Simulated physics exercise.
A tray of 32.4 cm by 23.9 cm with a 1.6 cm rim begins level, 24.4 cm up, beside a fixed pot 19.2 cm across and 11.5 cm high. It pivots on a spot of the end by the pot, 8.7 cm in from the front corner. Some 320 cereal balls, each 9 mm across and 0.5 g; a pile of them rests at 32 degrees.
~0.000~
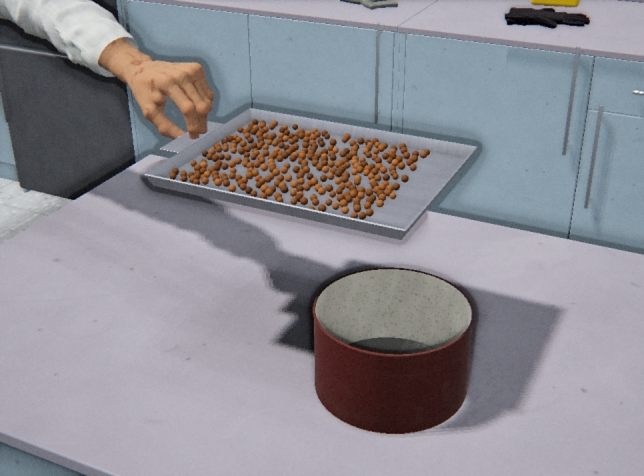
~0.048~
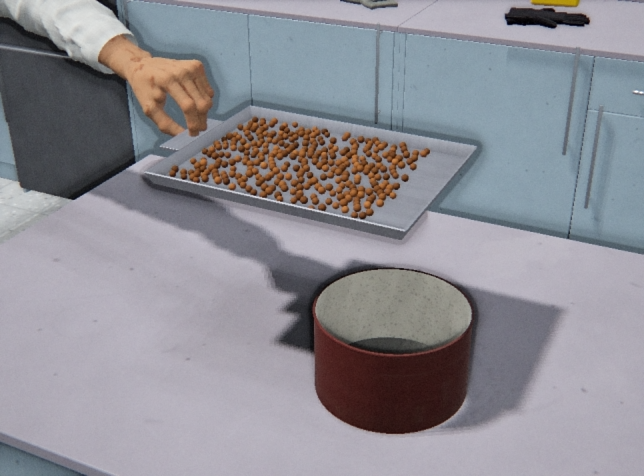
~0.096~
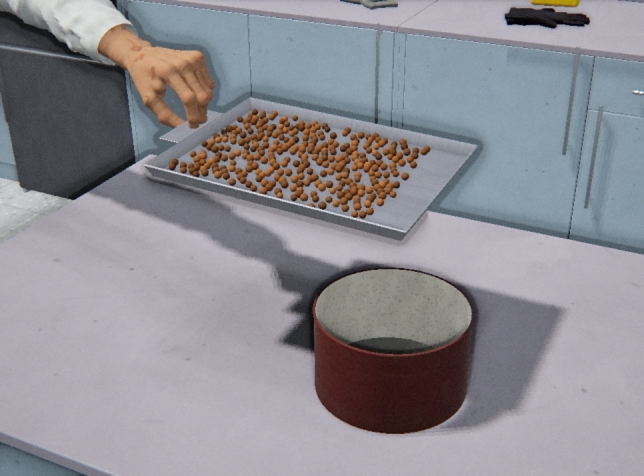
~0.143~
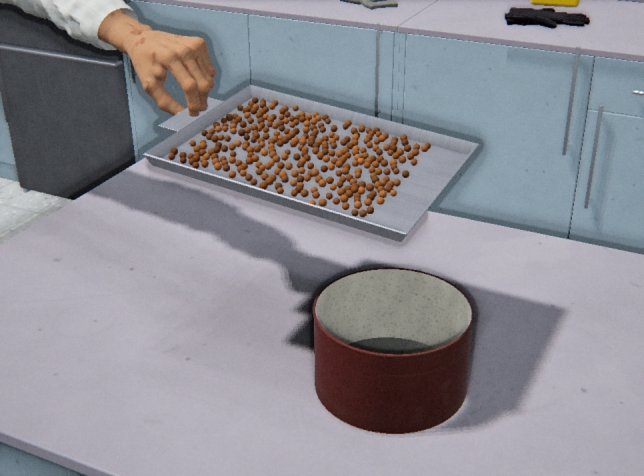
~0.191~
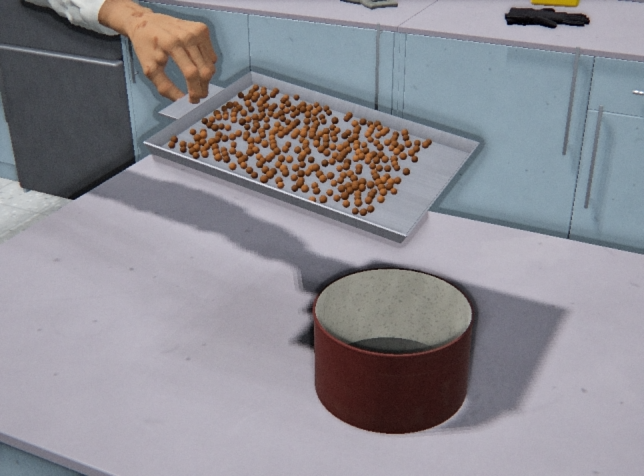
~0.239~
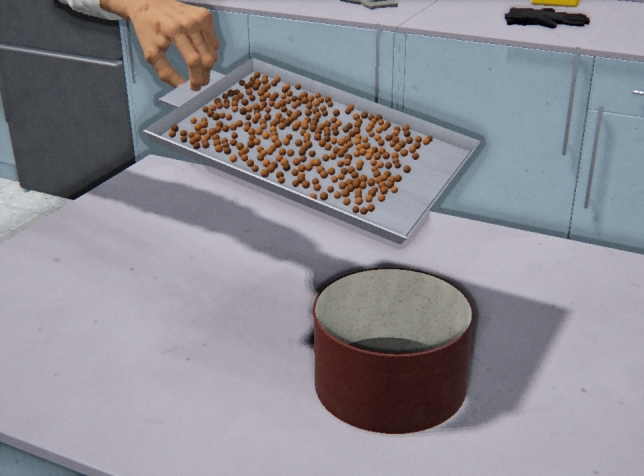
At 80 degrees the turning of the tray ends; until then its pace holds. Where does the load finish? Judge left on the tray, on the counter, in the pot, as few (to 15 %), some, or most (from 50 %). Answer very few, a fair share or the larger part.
Tray: Very few, counter: A fair share, pot: The larger part.
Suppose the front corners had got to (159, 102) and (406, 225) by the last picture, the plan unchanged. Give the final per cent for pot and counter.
Pot 20, counter 80.
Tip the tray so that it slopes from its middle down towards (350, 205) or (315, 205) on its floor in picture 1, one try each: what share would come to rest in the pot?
Some 75 and 65 per cent.
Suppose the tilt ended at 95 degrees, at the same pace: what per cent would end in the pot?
In that case some 60 per cent.
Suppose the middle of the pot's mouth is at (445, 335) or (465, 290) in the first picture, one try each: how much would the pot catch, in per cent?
Some 95 and 35 per cent.
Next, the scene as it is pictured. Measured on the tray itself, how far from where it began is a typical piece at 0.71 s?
Some 13 cm.
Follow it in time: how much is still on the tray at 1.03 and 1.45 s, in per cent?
In turn: 60, 15.
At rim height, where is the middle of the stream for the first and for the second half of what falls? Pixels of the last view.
At about (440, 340), then at (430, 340).
After 0.71 s, tilt 44 degrees; the tray holds 100 %, the pot 0 %.
After 1.03 s, tilt 66 degrees; the tray holds 60 %, the pot 5 %.
Then, at 1.45 s, tilt 80 degrees; the tray holds 15 %, the pot 35 %.
At rest (2.4 s), tray 0 %, counter 35 %, pot 65 %.
